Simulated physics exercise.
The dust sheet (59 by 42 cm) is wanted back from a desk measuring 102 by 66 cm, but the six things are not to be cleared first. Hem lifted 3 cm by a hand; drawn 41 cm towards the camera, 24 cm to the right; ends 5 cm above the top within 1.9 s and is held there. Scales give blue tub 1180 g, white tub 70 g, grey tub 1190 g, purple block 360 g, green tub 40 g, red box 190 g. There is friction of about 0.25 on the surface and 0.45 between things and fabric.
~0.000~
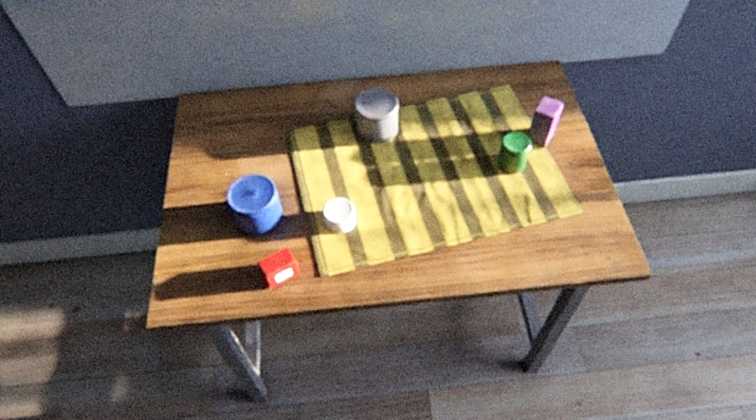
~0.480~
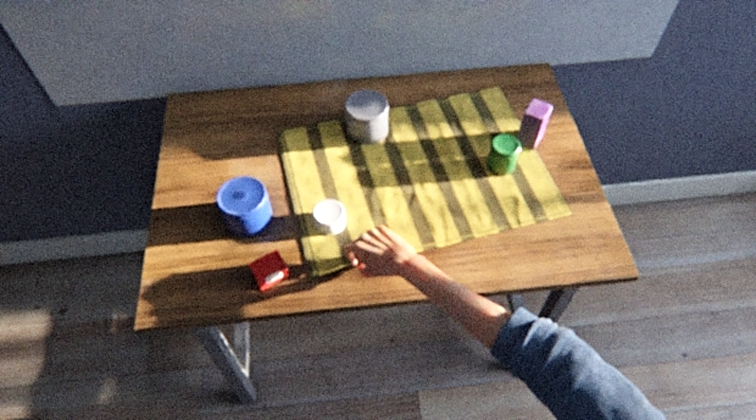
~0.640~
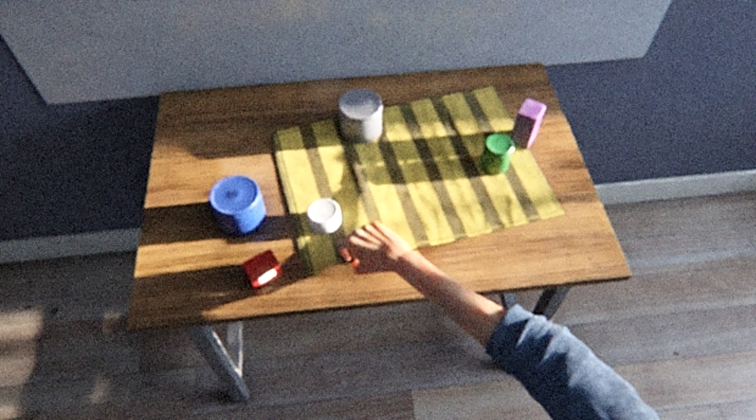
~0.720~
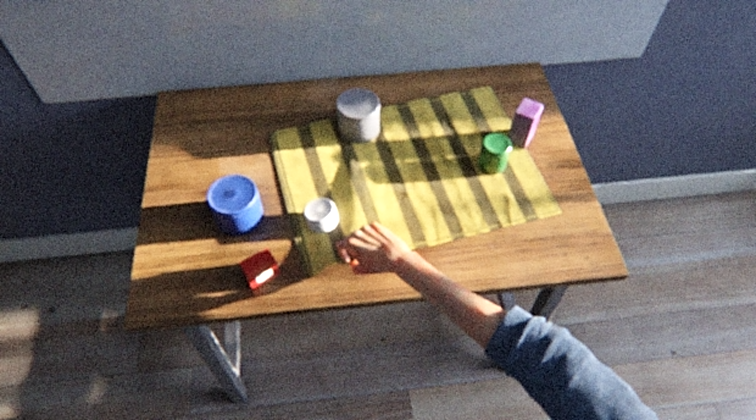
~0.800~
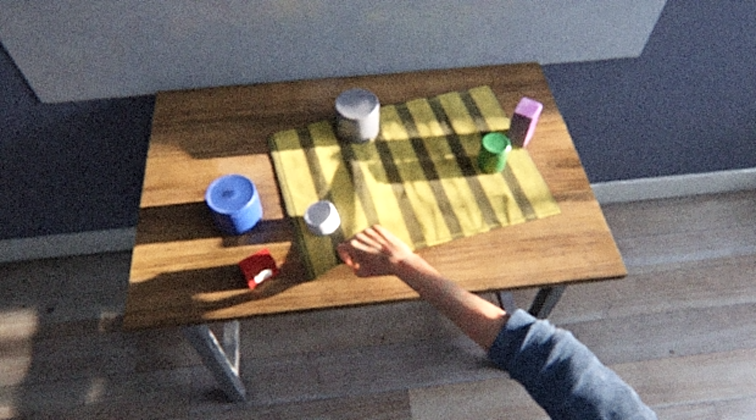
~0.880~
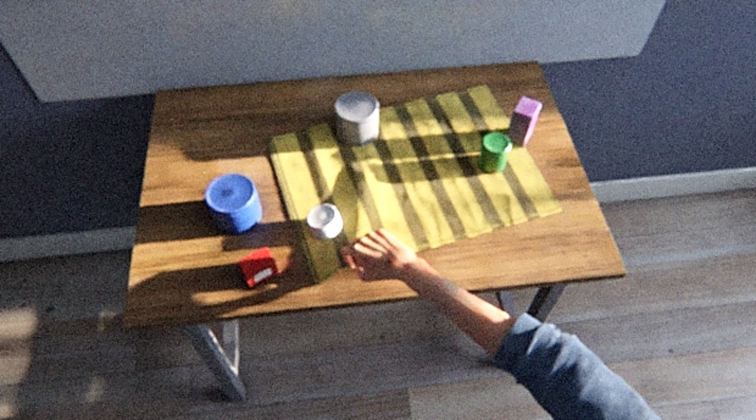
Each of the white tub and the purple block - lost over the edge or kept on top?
White tub: Lost over the edge; purple block: Kept on top.
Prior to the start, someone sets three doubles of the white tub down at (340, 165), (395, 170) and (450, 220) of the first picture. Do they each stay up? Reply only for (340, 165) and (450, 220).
In order: Comes off; comes off.
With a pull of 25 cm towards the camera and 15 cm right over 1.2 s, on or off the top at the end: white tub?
Result - white tub: Gone.
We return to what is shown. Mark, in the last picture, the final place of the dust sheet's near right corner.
Look around (616, 259) in the last picture - that's where it comes to rest.
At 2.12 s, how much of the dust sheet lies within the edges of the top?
Share within the edges: Approx. 55 %.
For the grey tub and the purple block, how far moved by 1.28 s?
I'd put the grey tub at some 10 centimetres and the purple block at some 2 centimetres.
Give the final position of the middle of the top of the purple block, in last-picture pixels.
It comes to rest close to (531, 185).
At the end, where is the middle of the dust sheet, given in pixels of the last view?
I'd say it sits around (474, 309) in the last picture.
At 1.3 s, 95 % of the dust sheet is still over the top; white tub 14 cm off its start, purple block 2 cm off its start, grey tub 11 cm off its start.
At 1.7 s, 80 % of the dust sheet is still over the top; white tub over the edge, purple block 9 cm off its start, grey tub 26 cm off its start.
At 2.1 s, 55 % of the dust sheet is still over the top; white tub over the edge, purple block 18 cm off its start at (523, 166), grey tub 39 cm off its start at (390, 239).
At 2.5 s, 40 % of the dust sheet is still over the top; white tub over the edge, purple block 23 cm off its start, grey tub 44 cm off its start.
At 4.1 s, 40 % of the dust sheet is still over the top; white tub over the edge, purple block 23 cm off its start at (531, 185), grey tub 44 cm off its start at (401, 263), green tub 26 cm off its start at (534, 238).
